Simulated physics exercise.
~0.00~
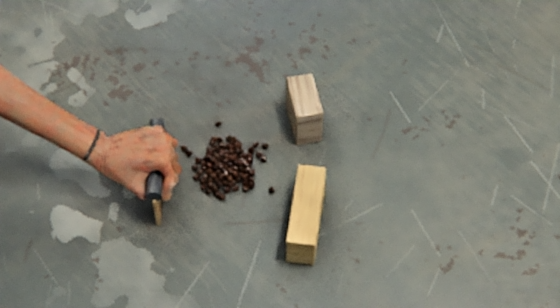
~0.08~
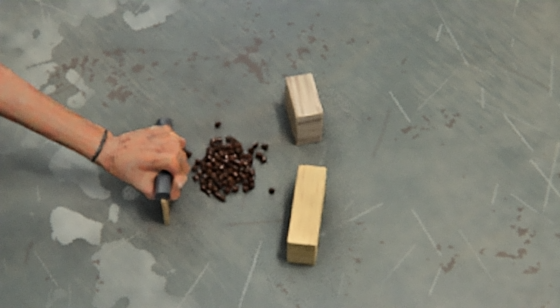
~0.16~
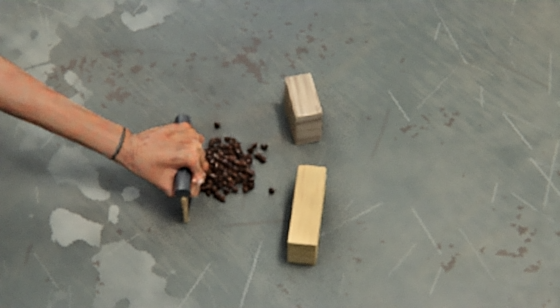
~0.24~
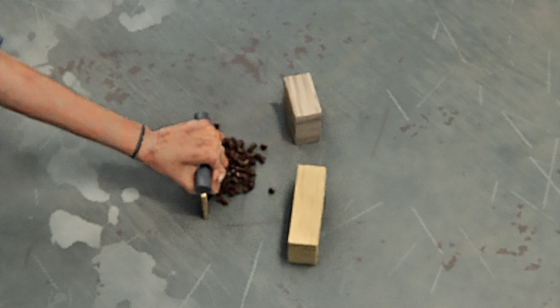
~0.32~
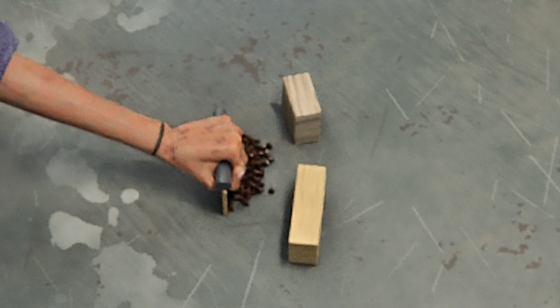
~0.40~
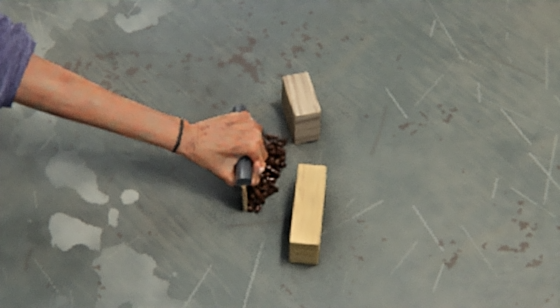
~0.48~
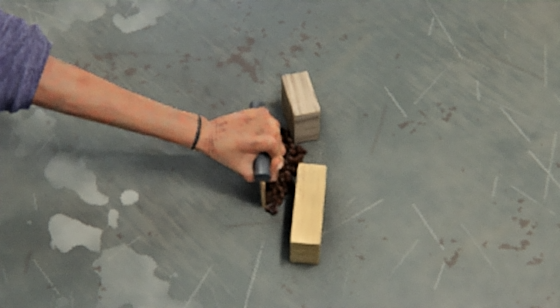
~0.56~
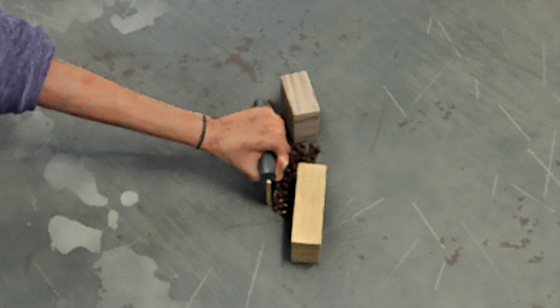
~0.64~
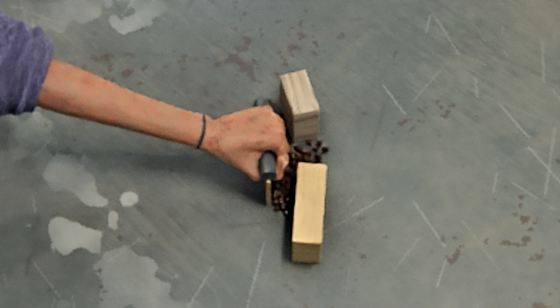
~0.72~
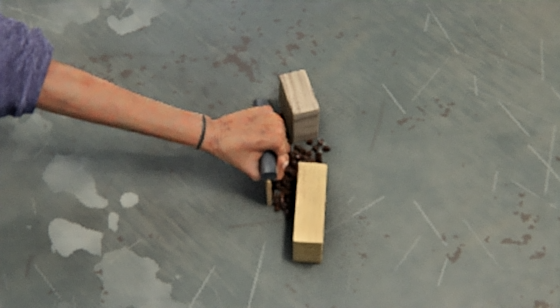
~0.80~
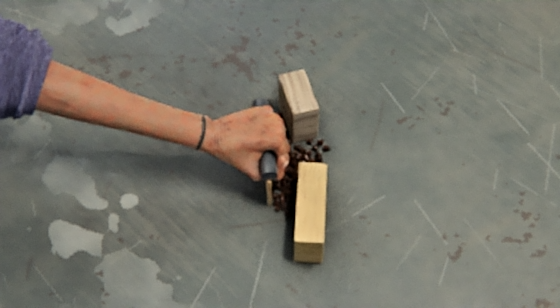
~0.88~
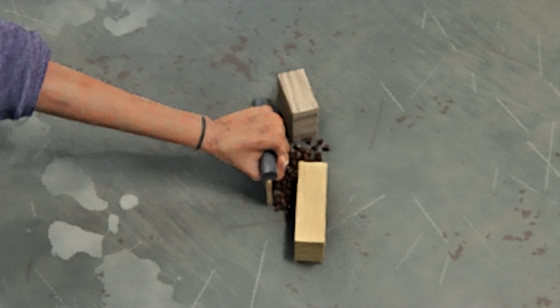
A hand gripping a dark-handled scraper moves right across a scratched grey surface toward a loose pile of dark brown coffee beans. The blade meets the near side of the pile and pushes it along, pressing the beans together as a purple sleeve comes into view. The beans reach two wooden blocks, one greyish and one yellowish, which stay put with a narrow gap between them. Some beans squeeze into the opening while most bunch up before the blocks. The hand then stops and holds the scraper still, with the beans jammed there.
